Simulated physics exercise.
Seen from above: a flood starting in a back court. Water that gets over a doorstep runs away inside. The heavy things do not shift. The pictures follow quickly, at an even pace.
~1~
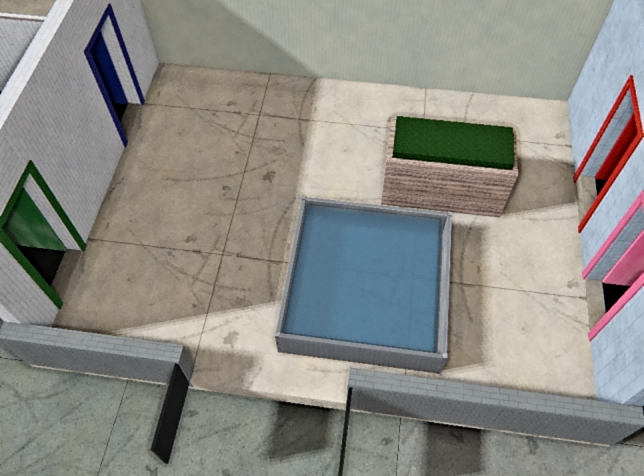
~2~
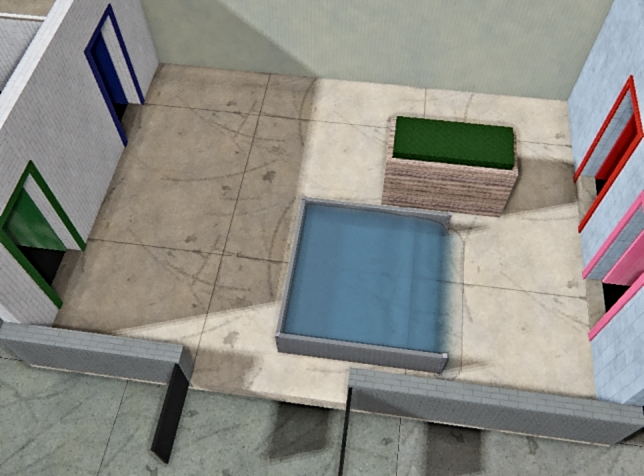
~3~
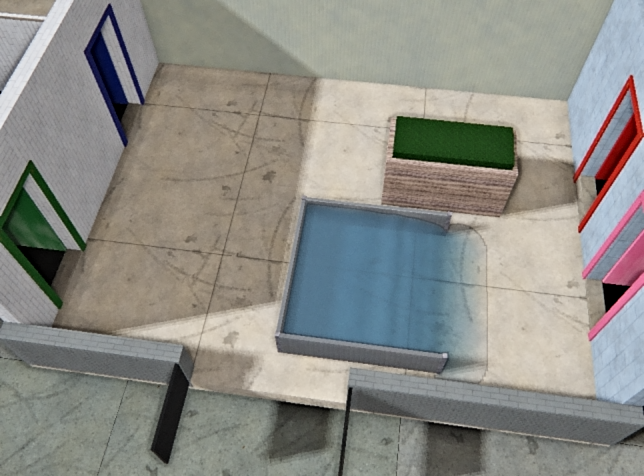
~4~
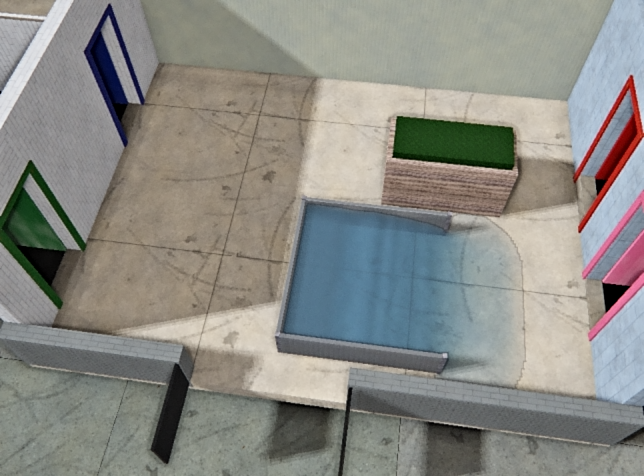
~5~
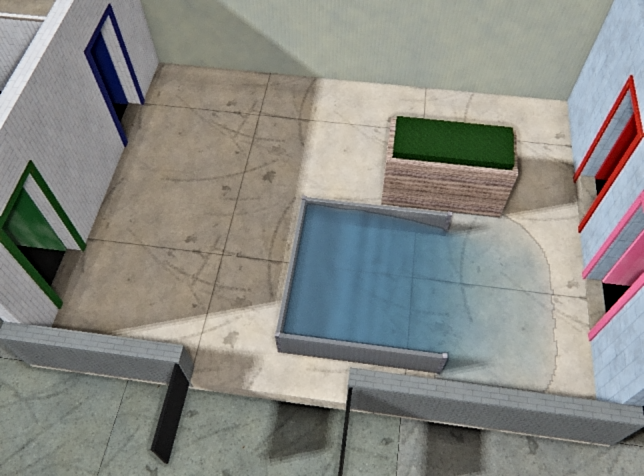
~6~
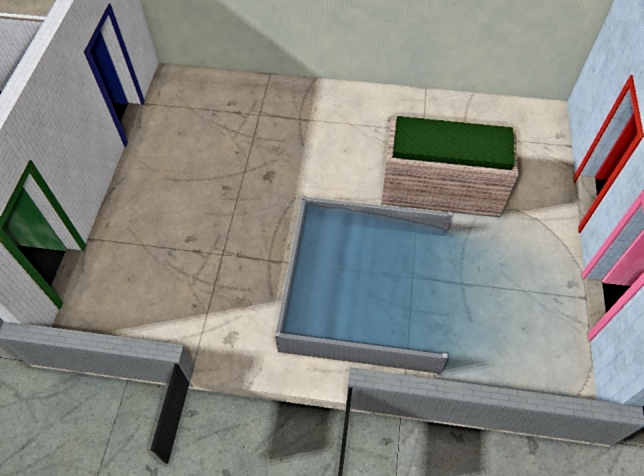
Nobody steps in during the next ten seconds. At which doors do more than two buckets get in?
One by one: The pink door floods; the green door holds within the limit; the red door holds within the limit; the blue door holds within the limit.
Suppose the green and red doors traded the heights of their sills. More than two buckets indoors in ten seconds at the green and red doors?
Then: Green keeps below it; red goes over.
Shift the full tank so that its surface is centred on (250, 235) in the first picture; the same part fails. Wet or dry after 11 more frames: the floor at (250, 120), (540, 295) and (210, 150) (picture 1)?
As listed: Not flooded, wet, clear.
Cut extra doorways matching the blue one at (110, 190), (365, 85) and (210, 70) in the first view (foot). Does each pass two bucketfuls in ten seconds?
In that order: Is under, keeps below it, lets less in.
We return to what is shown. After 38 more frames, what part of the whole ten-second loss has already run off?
Some 90 per cent.
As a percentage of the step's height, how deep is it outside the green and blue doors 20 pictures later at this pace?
Near 0 and 0 in a hundred.
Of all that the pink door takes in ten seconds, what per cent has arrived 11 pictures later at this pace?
Roughly 40 per cent.
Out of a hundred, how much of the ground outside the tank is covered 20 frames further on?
About 30 per cent.
A moment on, water covers 20 % of the floor; the pink door over two buckets in, the green door not reached, the red door wet at the sill, nothing in, the blue door not reached.
Next, water covers 20 % of the floor; the pink door far over two buckets in, the green door not reached, the red door wet at the sill, nothing in, the blue door not reached.
Then, water covers 30 % of the floor; the pink door far over two buckets in, the green door not reached, the red door wet at the sill, nothing in, the blue door not reached.
Later, water covers 50 % of the floor; the pink door far over two buckets in, the green door not reached, the red door wet at the sill, nothing in, the blue door not reached.
In the end, water covers 85 % of the floor; the pink door far over two buckets in, the green door wet at the sill, nothing in, the red door wet at the sill, nothing in, the blue door wet at the sill, nothing in.
